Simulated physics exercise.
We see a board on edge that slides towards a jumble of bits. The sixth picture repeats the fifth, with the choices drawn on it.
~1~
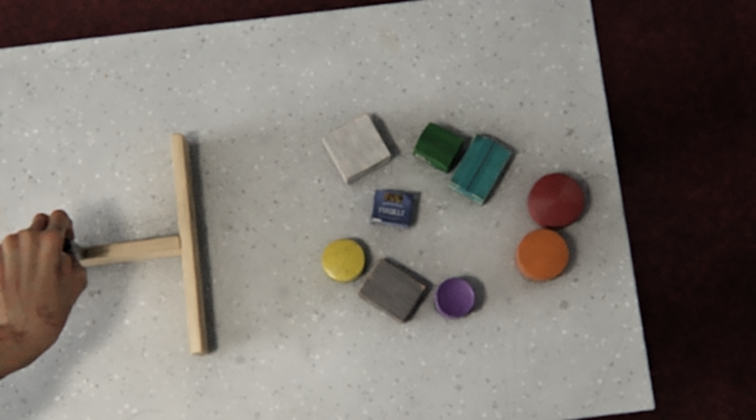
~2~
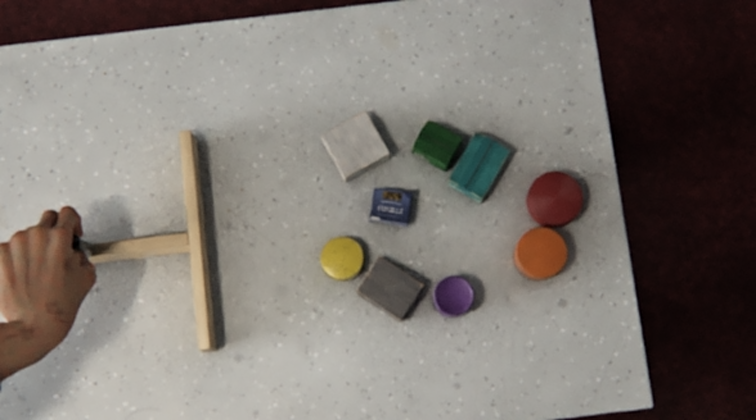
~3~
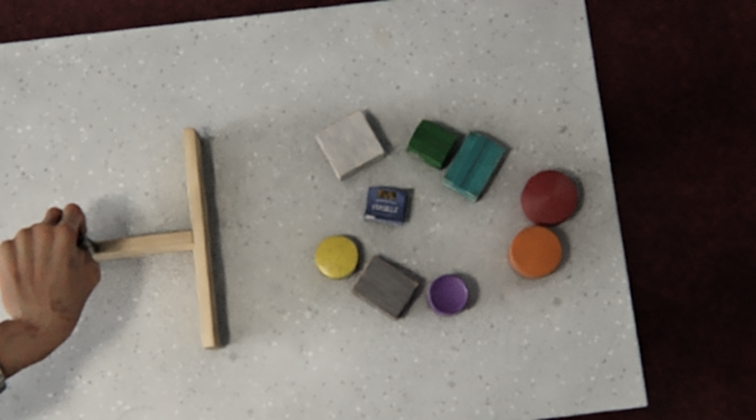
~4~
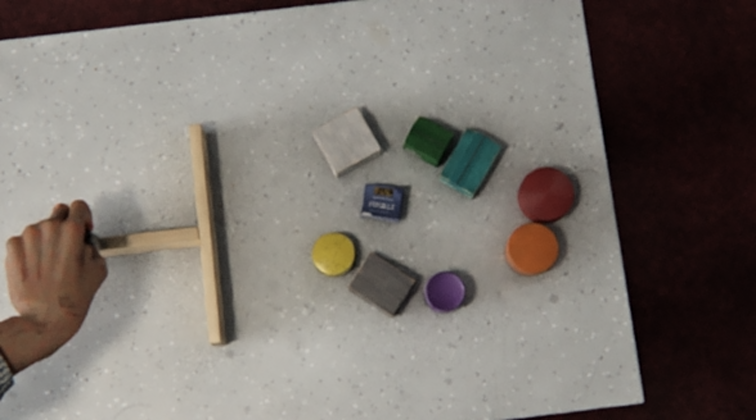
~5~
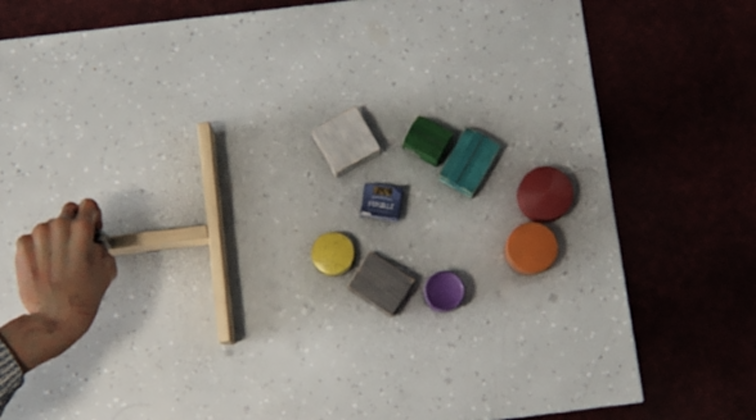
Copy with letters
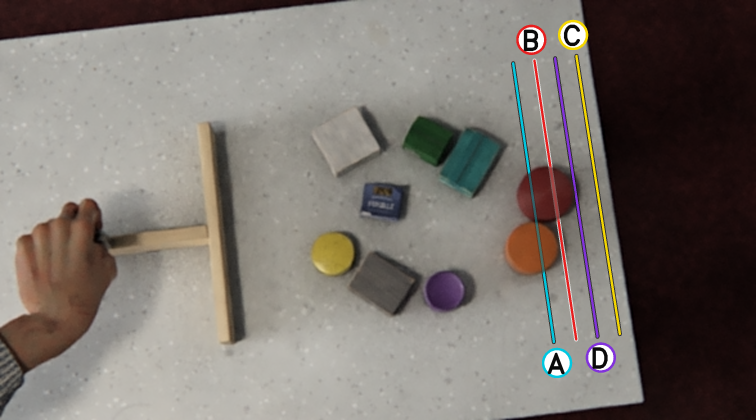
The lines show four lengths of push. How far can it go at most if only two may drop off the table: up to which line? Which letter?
It should halt at A.
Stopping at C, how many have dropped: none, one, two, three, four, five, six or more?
By then, six or more.
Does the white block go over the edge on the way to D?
No.
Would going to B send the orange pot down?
By then, yes.
On the copy, A at (533, 200); B at (555, 197); C at (598, 192); D at (576, 195).
On A. First, board (330, 217); white block (356, 143); yellow pot (360, 240).
Then, board (446, 203); orange pot (534, 245); turquoise box (513, 161).
Finally, board (533, 193); green box (588, 88); orange pot (611, 240); none fallen.
By contrast, B drops five; C drops nine; D drops five.
